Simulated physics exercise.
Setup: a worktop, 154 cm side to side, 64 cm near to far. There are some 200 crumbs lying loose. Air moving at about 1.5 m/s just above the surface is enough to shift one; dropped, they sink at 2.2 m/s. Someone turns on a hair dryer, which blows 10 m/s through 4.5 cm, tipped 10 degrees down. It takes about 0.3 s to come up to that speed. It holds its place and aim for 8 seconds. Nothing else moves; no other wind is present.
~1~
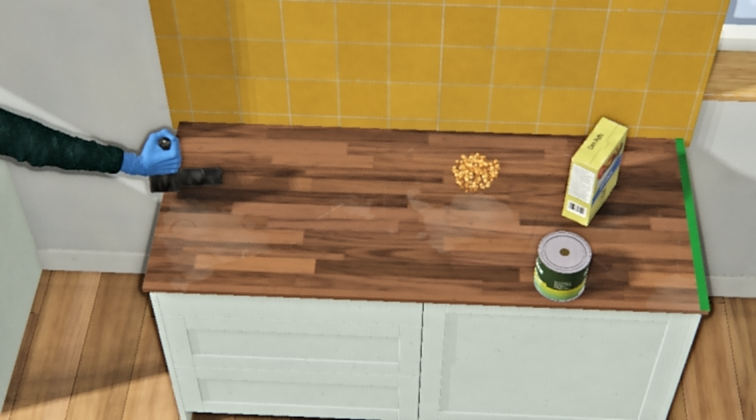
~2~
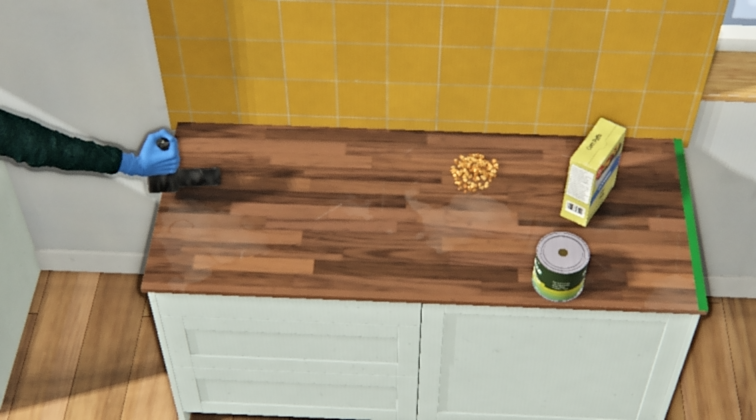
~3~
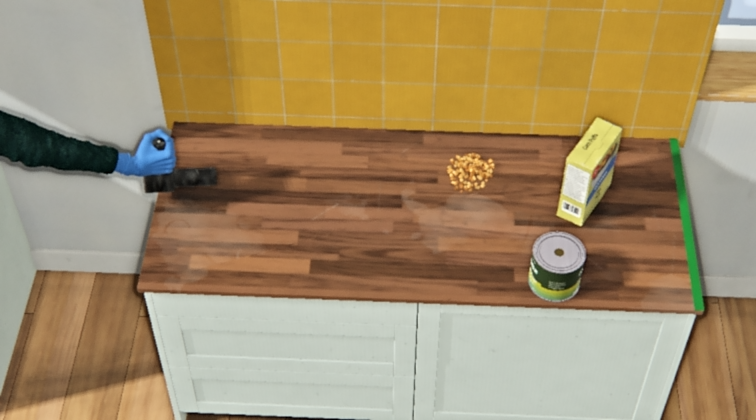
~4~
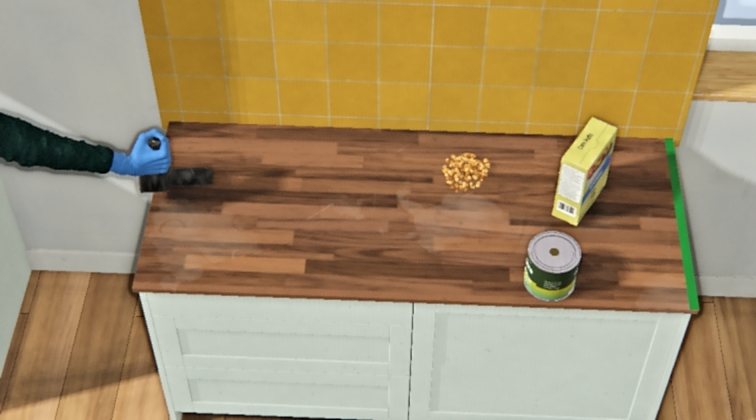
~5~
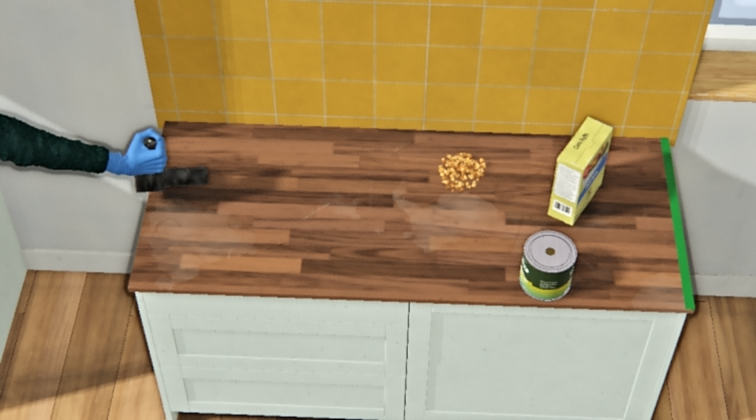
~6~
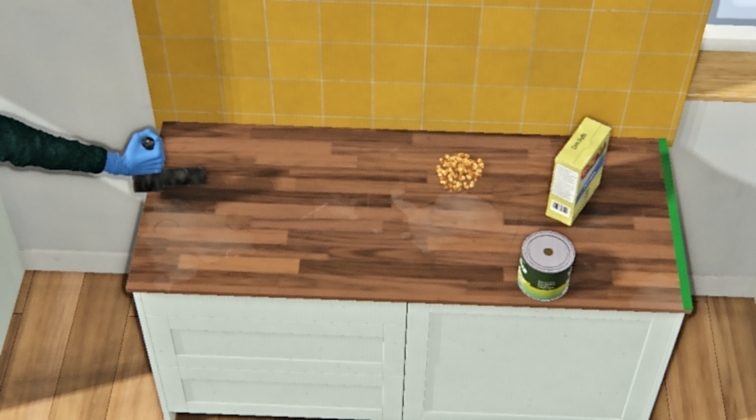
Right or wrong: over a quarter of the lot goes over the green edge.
Right.
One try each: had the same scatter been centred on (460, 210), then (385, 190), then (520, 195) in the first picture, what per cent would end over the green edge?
Roughly 1 %, then 4 %, then 20 %.
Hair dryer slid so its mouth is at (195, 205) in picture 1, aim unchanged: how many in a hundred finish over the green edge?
Outcome: Some 100 in a hundred.
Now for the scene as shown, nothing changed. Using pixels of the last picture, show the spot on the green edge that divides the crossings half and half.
Median crossing, approx. (670, 159).
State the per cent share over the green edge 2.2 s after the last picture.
Estimate: Around 80 %.
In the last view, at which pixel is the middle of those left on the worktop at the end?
Roughly at (570, 181).
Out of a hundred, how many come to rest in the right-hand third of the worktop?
Something close to 20 % ends up there.
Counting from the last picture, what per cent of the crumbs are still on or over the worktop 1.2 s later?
I'd put it near 20 per cent.
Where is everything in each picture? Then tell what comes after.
In the first picture, the middle of the crumbs is near (475, 170), none has stirred yet and the mouth of the hair dryer is at (221, 176).
In the second picture, the middle of the crumbs is near (473, 171), none has stirred yet and the green edge is centred on (694, 220).
In the third picture, the middle of the crumbs is near (469, 171), none has stirred yet, the top of a carton is at (595, 143) and the top of a tin is at (559, 252).
In the fourth picture, the middle of the crumbs is near (464, 171) and none has stirred yet.
In the fifth picture, the middle of the crumbs is near (460, 170) and none has stirred yet.
In the sixth picture, the middle of the crumbs is near (458, 171) and none has stirred yet.
Then, 1.2 s after the last picture, 78 % are over the green edge; the middle of those still in play is near (570, 181); 88 % have settled or left.
Then, 2.2 s after the last picture, 79 % are over the green edge; the middle of those still in play is near (570, 181); 91 % have settled or left.
Then, 4.1 s after the last picture, 79 % are over the green edge; the middle of those still in play is near (570, 181); 91 % have settled or left.
Then, 7.7 s after the last picture, at the end, 80 % are over the green edge; the middle of those still in play is near (570, 181).
